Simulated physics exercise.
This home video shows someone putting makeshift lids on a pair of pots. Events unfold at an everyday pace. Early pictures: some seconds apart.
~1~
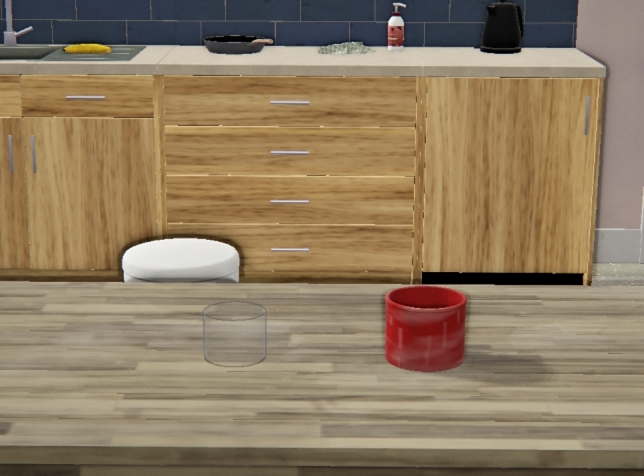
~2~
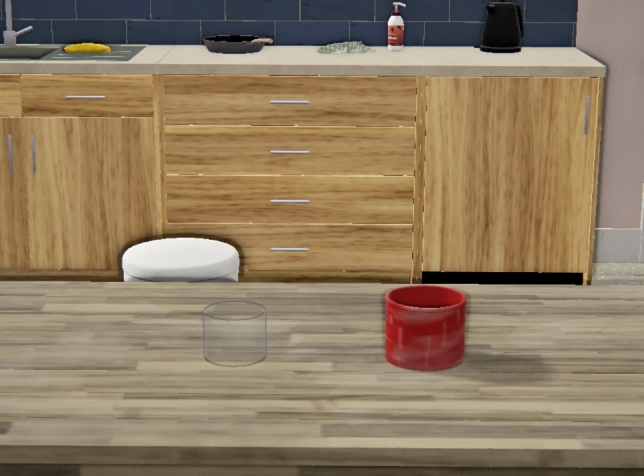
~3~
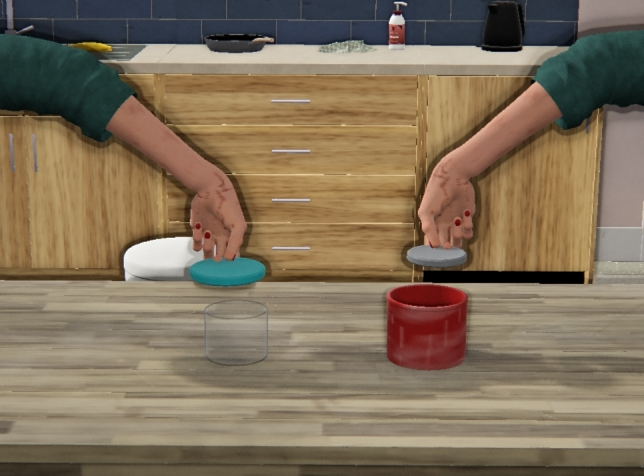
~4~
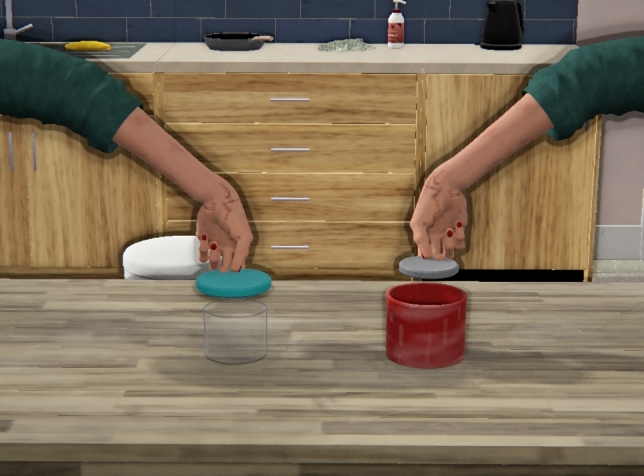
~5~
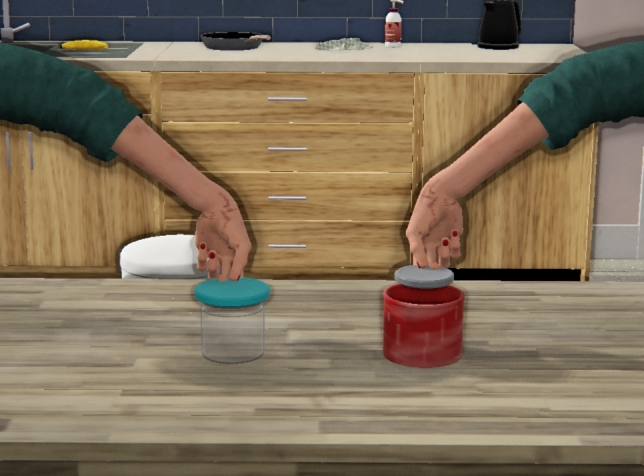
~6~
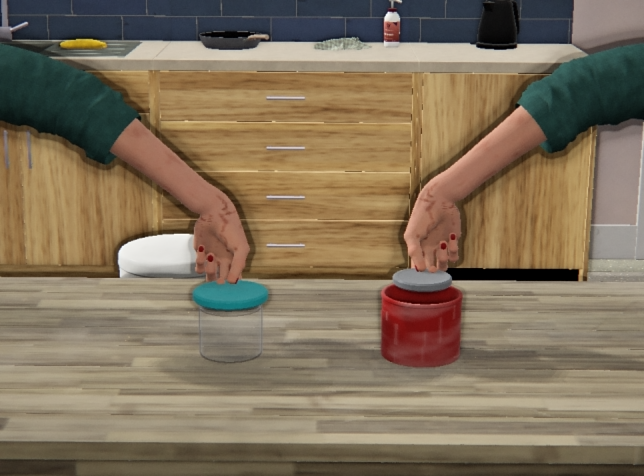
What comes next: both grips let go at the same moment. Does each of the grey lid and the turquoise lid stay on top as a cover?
My prediction: The grey lid goes down in, the turquoise lid is held up.
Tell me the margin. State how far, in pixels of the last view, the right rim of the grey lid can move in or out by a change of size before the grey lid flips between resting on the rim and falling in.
It takes a move of some 8 pixels to the right.
Then, 0.16 s on from there, grey lid on its way down near (421, 321); turquoise lid sitting on the rim near (230, 301).
Then, 0.22 s on from there, grey lid at the bottom near (420, 344); turquoise lid sitting on the rim near (230, 301).
In the end, the grey lid slips past the rim, near (420, 347); the turquoise lid works as a lid, near (230, 301).
